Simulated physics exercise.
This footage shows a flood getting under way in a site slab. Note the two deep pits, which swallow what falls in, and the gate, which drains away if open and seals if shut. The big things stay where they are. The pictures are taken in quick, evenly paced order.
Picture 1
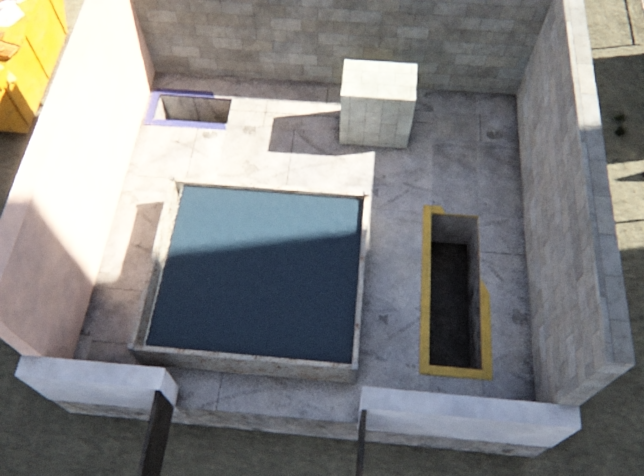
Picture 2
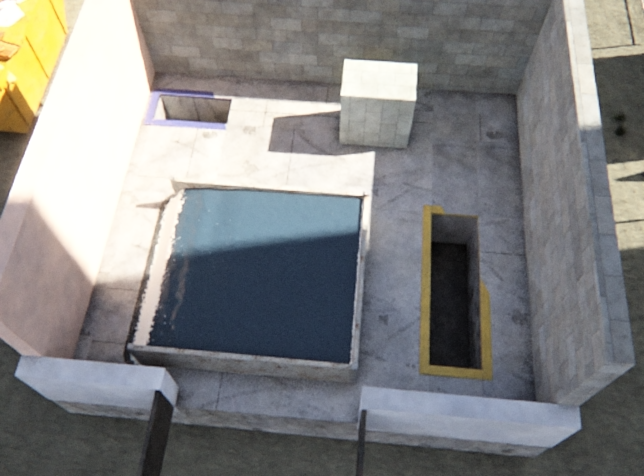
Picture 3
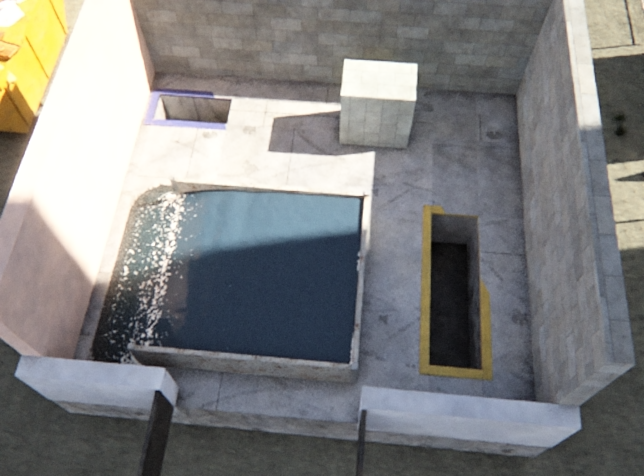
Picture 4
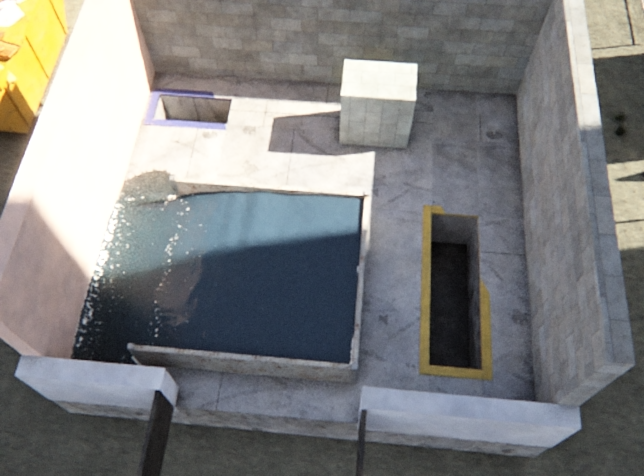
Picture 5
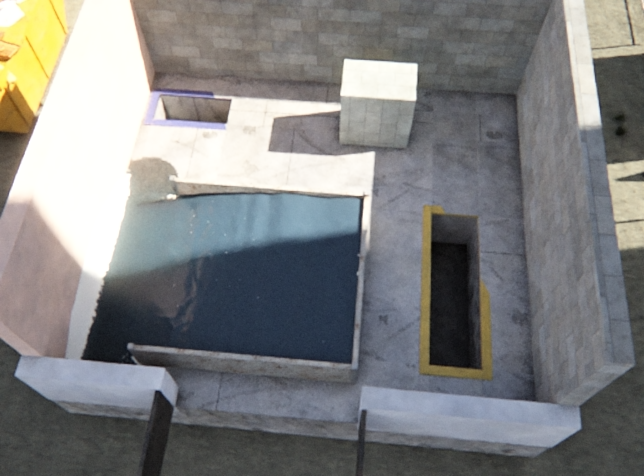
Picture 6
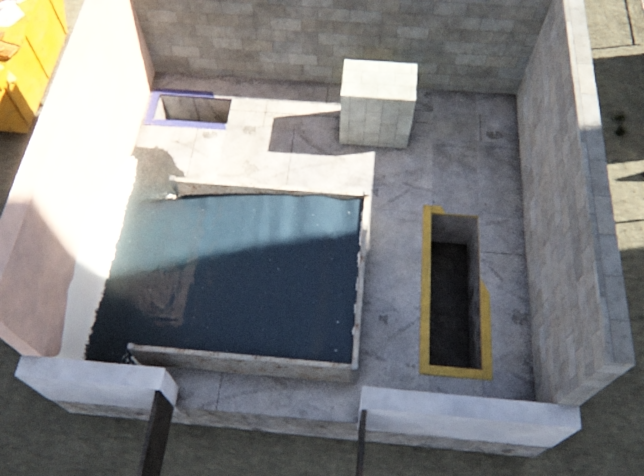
A walled tank of water bursts open on its left side, flooding the nearby slab.
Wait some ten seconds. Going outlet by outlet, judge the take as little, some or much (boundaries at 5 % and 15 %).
My judgement: The gate ends up with some, the blue pit ends up with much, the yellow pit ends up with little.
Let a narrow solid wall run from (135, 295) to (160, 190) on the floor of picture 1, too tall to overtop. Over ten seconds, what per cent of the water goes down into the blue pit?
Share for the blue pit - 30 percent.
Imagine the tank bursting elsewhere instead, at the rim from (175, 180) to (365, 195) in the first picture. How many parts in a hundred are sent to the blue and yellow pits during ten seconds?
Per cent: Blue 50, yellow 15.
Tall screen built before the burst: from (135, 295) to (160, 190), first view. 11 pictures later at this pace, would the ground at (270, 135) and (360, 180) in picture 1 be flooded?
Going one by one, you'd find the first inundated and then the other left untouched.
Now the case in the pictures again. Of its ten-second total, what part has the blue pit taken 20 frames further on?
Around 40 in a hundred.
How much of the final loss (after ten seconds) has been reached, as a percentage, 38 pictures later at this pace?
Near 65 in a hundred.
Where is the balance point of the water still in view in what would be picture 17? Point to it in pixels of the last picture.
Point: (196, 278).
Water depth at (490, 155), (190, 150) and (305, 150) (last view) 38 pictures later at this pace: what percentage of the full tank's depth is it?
Respectively near 0, 8 and 2 per cent.
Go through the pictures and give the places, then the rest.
The tank at (257, 268) is whole and still, in the first frame.
Water pours out at (163, 272) and has run to a hidden place, in the second frame.
Water pours out at (163, 272) and has run to (160, 191), in the third frame.
Water pours out at (163, 273) and has run to a hidden place, in the fourth frame.
Water pours out at (163, 273) and has run to (129, 168), in the fifth frame.
The front is at (133, 151), out from the gap at (163, 273), in the sixth frame.
A moment on, water covers 20 % of the floor; the gate 0 %, the blue pit 0 %, the yellow pit 0 %.
Next, water covers 30 % of the floor; the gate 1 %, the blue pit 4 %, the yellow pit 0 %.
Then, water covers 40 % of the floor; the gate 4 %, the blue pit 14 %, the yellow pit 0 %.
Later, water covers 50 % of the floor; the gate 7 %, the blue pit 26 %, the yellow pit 1 %.
In the end, water covers 60 % of the floor; the gate 10 %, the blue pit 38 %, the yellow pit 2 %.
